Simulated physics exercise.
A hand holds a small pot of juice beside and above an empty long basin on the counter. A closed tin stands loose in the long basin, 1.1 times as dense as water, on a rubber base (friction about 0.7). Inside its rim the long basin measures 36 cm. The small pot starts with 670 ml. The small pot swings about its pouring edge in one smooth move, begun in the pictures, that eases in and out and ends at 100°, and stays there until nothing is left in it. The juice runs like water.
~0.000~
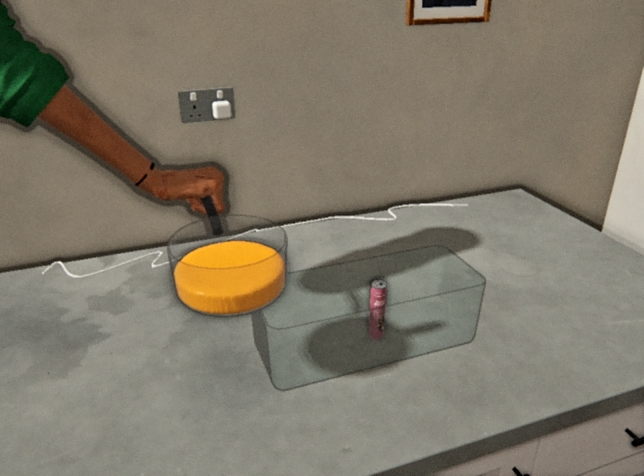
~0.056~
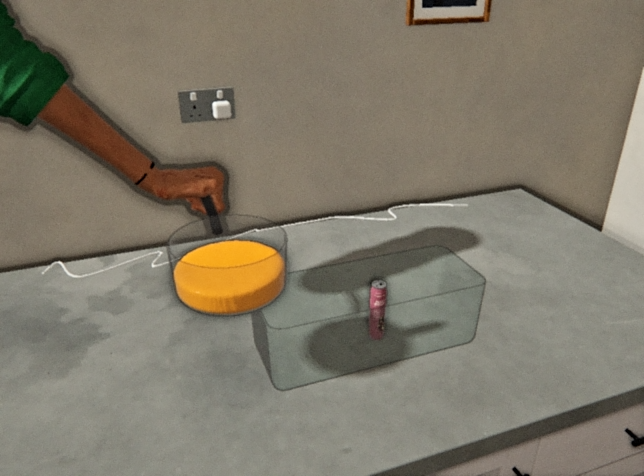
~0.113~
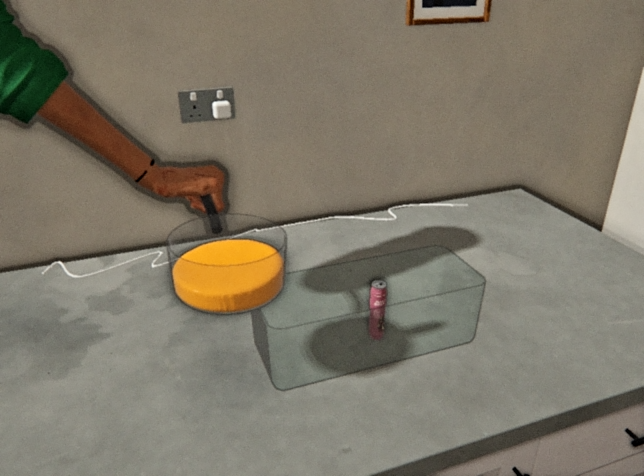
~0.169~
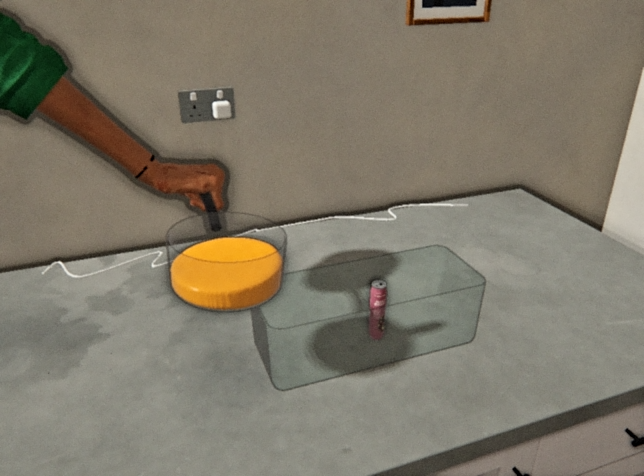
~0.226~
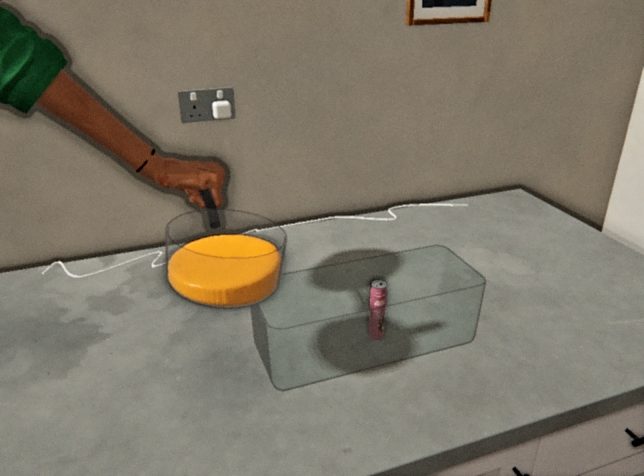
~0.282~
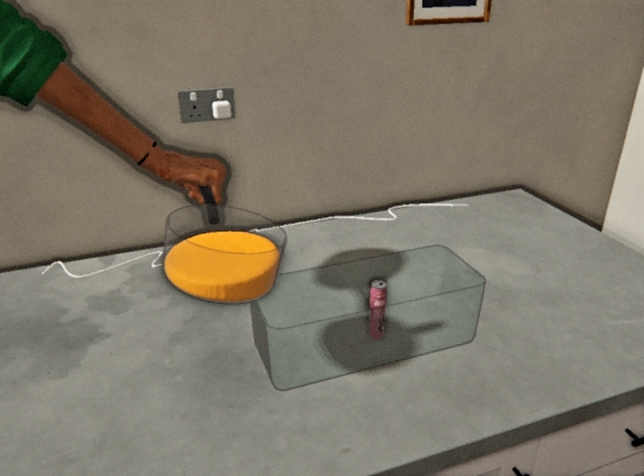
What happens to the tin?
It keeps standing.
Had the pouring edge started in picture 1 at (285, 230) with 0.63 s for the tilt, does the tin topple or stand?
Then it goes over.
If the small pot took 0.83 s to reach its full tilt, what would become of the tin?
Then it goes over.
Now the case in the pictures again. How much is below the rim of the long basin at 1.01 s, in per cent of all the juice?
Near 58 in a hundred.
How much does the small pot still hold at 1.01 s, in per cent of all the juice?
About 20 per cent.
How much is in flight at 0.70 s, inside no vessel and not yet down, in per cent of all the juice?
Some 24 per cent.
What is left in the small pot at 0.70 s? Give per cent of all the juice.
Some 76 per cent.
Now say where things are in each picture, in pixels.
In the first picture, it leans 0°; its right rim is at (284, 232); the juice meets the walls at (174, 274) and (281, 255); the long basin's rim runs from (258, 306) to (465, 263); the tin's top is at (379, 287).
In the second picture, it leans 1°; its right rim is at (284, 232); the juice meets the walls at (174, 274) and (281, 254).
In the third picture, it leans 2°; its right rim is at (284, 232); the juice meets the walls at (172, 273) and (280, 253).
In the fourth picture, it leans 5°; its right rim is at (284, 232); the juice meets the walls at (171, 270) and (278, 251).
In the fifth picture, it leans 9°; its right rim is at (284, 232); the juice meets the walls at (168, 267) and (278, 249).
In the sixth picture, it leans 13°; its right rim is at (283, 232); the juice meets the walls at (165, 262) and (277, 245).
Then, 0.70 s in, the tilt is 65° and 75 per cent is still to pour; the tin stands where it began.
Then, 1.01 s in, the tilt is 95° and 20 per cent is still to pour; the tin stands where it began.
Then, 1.33 s in, the tilt is 100° and 2 per cent is still to pour; the tin stands where it began.
Then, 1.68 s in, the tilt is 100° and 0 per cent is still to pour; the tin stands where it began.
Finally, the tin stands where it began.
